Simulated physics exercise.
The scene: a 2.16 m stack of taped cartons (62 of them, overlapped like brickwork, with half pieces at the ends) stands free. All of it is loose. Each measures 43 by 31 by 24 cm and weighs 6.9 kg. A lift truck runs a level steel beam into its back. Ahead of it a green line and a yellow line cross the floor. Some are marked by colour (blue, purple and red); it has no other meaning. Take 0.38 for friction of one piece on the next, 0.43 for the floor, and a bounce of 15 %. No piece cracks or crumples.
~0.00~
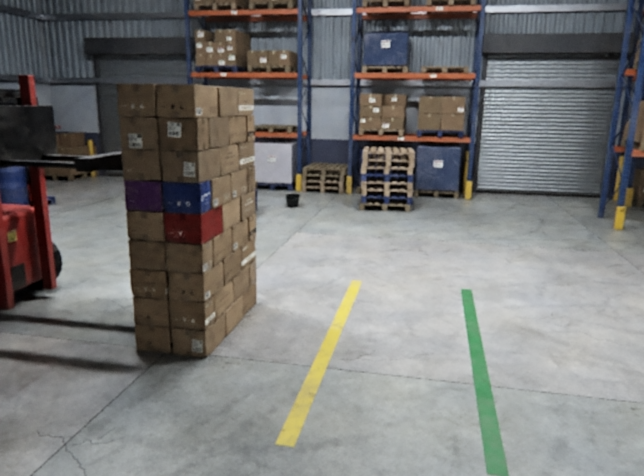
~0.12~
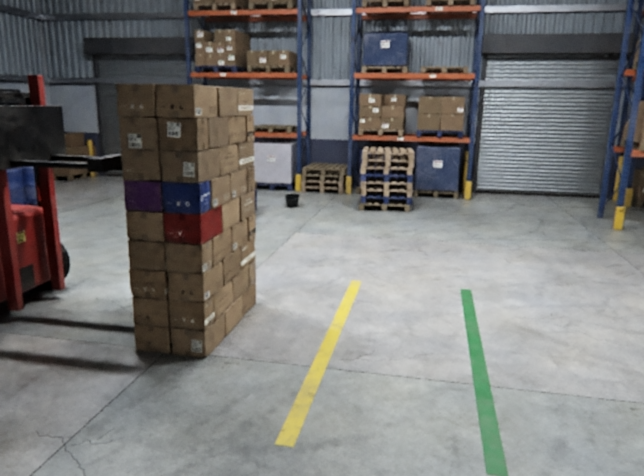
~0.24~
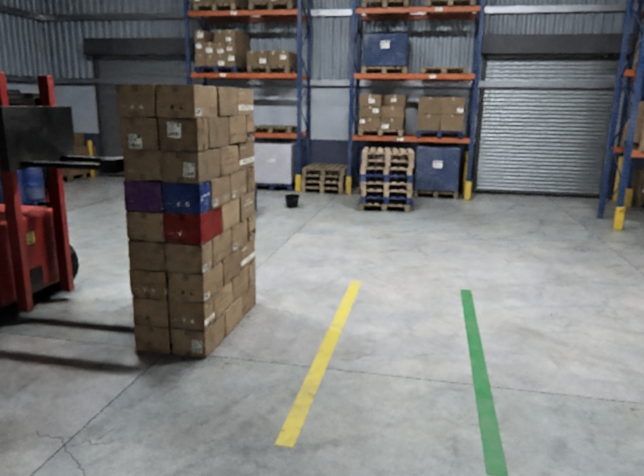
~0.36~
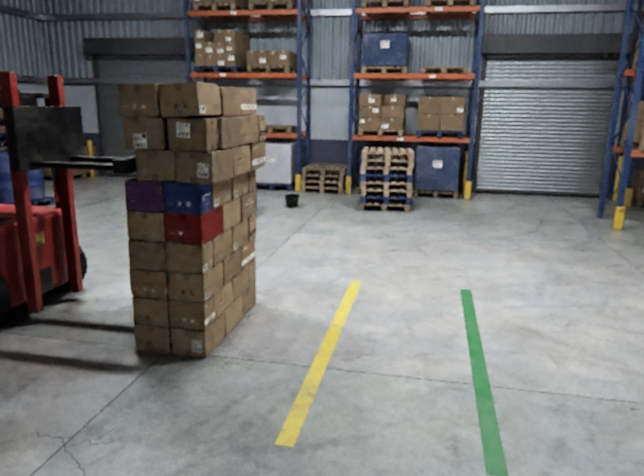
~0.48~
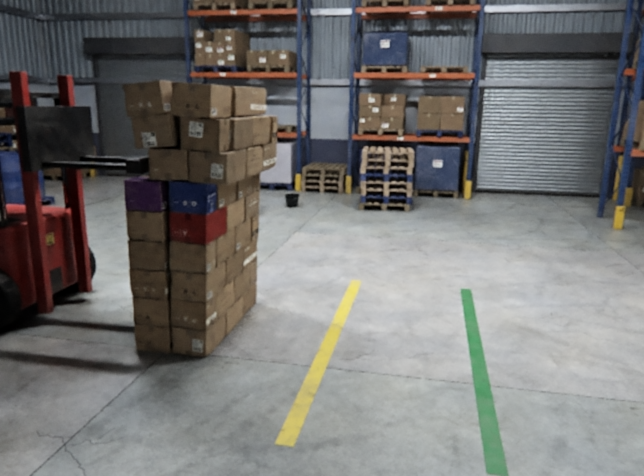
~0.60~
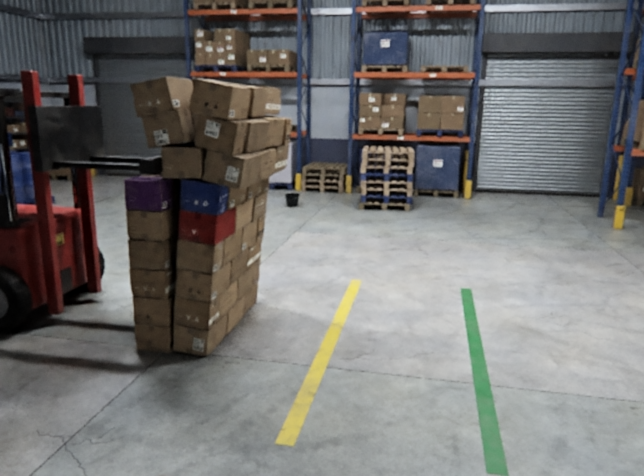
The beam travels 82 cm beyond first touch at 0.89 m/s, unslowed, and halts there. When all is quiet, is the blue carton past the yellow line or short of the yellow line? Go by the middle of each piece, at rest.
It ends beyond the yellow line.
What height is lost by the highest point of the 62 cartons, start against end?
Roughly 35 cm.
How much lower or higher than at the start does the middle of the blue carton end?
It ends some 115 cm lower.
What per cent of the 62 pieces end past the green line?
Near 15 per cent.
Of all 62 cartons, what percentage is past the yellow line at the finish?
Near 40 per cent.
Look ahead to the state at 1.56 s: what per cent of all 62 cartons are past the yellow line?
At that moment 35 per cent.
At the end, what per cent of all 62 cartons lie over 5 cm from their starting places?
65 per cent.
By 1.02 s, none of the 62 cartons past the yellow line, 41 disturbed; blue carton tilted 27°, 8 cm lower; red carton tilted 27°.
By 1.56 s, 23 of the 62 cartons past the yellow line; blue carton on its side; red carton on its side.
When it is over (3.6 s), 24 of the 62 cartons past the yellow line; blue carton on its side; red carton on its side; purple carton moved 26 mm. In pixels of the last frame, middles, blue carton near (418, 359), red carton near (385, 349).
